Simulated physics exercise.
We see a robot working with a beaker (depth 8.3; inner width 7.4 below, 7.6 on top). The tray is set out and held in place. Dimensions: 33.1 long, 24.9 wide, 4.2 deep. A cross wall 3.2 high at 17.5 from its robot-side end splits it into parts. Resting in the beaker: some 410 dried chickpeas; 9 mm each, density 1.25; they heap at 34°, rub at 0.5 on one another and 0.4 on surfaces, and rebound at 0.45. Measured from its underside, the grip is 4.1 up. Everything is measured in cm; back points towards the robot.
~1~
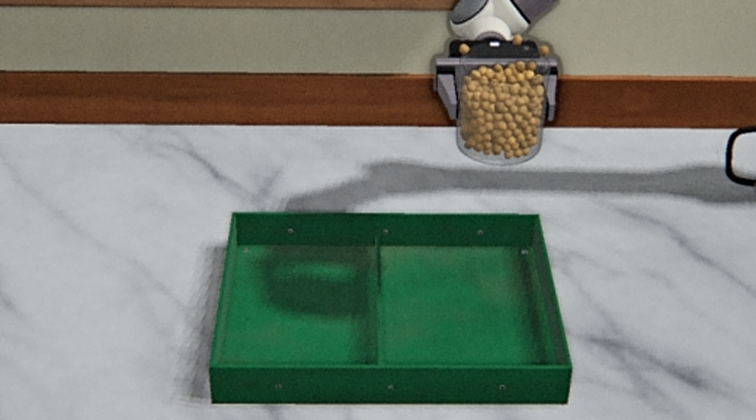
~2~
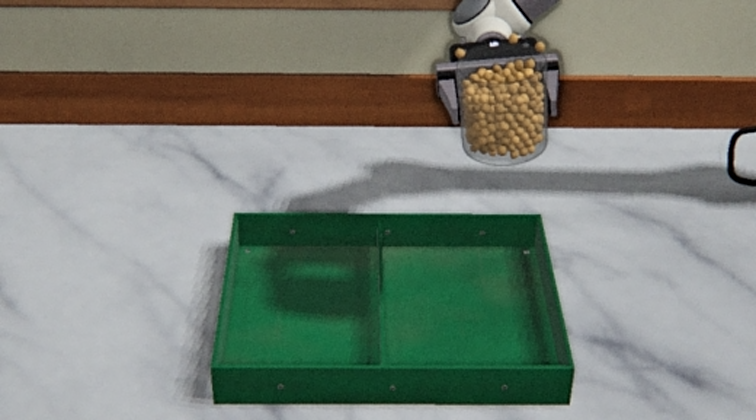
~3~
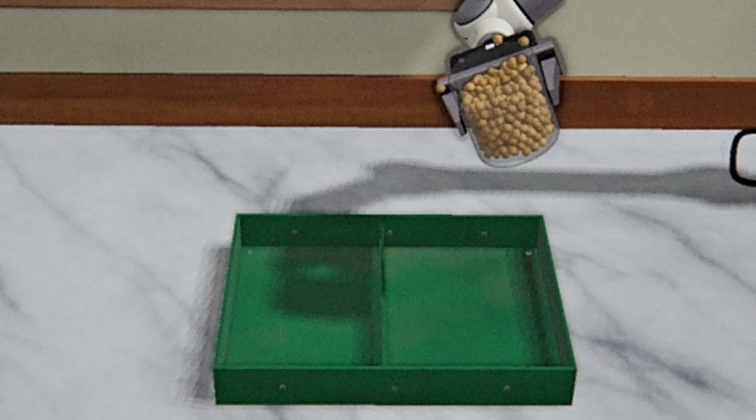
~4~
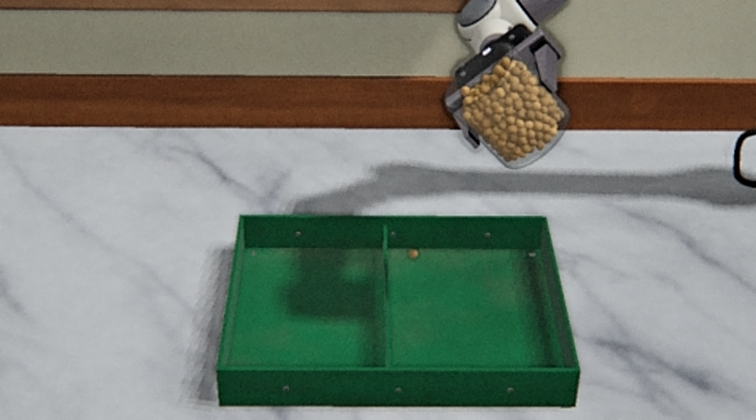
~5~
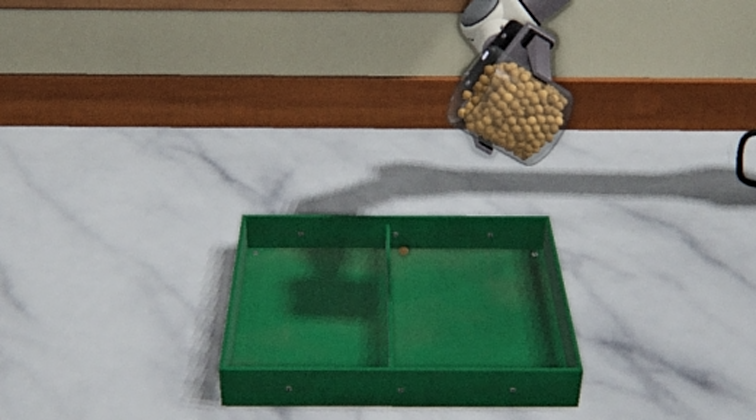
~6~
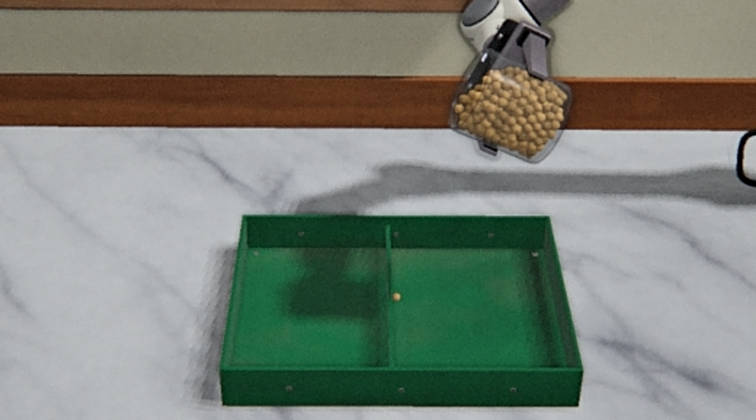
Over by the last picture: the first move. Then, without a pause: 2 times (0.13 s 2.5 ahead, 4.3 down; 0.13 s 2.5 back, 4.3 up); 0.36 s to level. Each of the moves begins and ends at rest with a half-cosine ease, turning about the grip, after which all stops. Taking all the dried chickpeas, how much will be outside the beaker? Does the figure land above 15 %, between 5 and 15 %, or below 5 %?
The figure lands between 5 and 15 %.
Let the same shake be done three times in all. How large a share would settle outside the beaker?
Roughly 10 in a hundred.
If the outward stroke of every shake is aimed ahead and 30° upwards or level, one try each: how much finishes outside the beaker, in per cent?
It comes to around 60 per cent on the first try and around 45 per cent on the second.
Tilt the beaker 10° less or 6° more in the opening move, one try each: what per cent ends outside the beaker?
They would come to near 0 and 15 per cent.
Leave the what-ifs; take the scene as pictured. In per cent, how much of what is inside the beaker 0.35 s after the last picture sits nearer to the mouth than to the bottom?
I'd guess about 40 percent of it.
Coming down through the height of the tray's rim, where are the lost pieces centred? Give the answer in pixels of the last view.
Around (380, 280).
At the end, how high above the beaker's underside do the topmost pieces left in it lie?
8.0 cm.
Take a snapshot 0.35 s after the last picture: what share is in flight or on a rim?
That comes to about 2 per cent, more or less.
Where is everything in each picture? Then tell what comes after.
The beaker middle at (501, 105), level; upper third of the load around (502, 90), from x 465 to 545, top at y 40; 413 in the beaker, in the first picture.
The beaker middle at (503, 106), tilted 6° forward; upper third of the load around (507, 90), from x 460 to 540, top at y 40, in the second picture.
The beaker middle at (505, 106), tilted 22° forward; upper third of the load around (511, 90), from x 440 to 550, top at y 40; 412 in the beaker, 1 in flight or on a rim, in the third picture.
The beaker middle at (509, 108), tilted 42° forward; upper third of the load around (514, 91), from x 415 to 560, top at y 65; 412 in the beaker, 1 in the robot-side part, in the fourth picture.
The beaker middle at (511, 108), tilted 58° forward; upper third of the load around (517, 91), from x 405 to 565, top at y 65; 412 in the beaker, 1 in the robot-side part, in the fifth picture.
The beaker middle at (511, 108), tilted 64° forward; upper third of the load around (519, 93), from x 395 to 560, top at y 70; 412 in the beaker, 1 in the robot-side part, in the sixth picture.
Then, 0.35 s on, tilted 64° forward, highest piece 25 above the table; 400 in the beaker, 3 in the far-side part, 1 in the robot-side part, 9 in flight or on a rim.
Then, 0.70 s on, tilted 31° forward, highest piece 28 above the table; 382 in the beaker, 18 in the far-side part, 11 in the robot-side part, 2 in flight or on a rim.
Then, 1.08 s on, level, highest piece 29 above the table; 382 in the beaker, 19 in the far-side part, 12 in the robot-side part.
Then, 2.13 s on, level, highest piece 29 above the table; 382 in the beaker, 19 in the far-side part, 12 in the robot-side part.
In the end, 382 in the beaker, 19 in the far-side part, 12 in the robot-side part. That is 8 % outside the beaker.
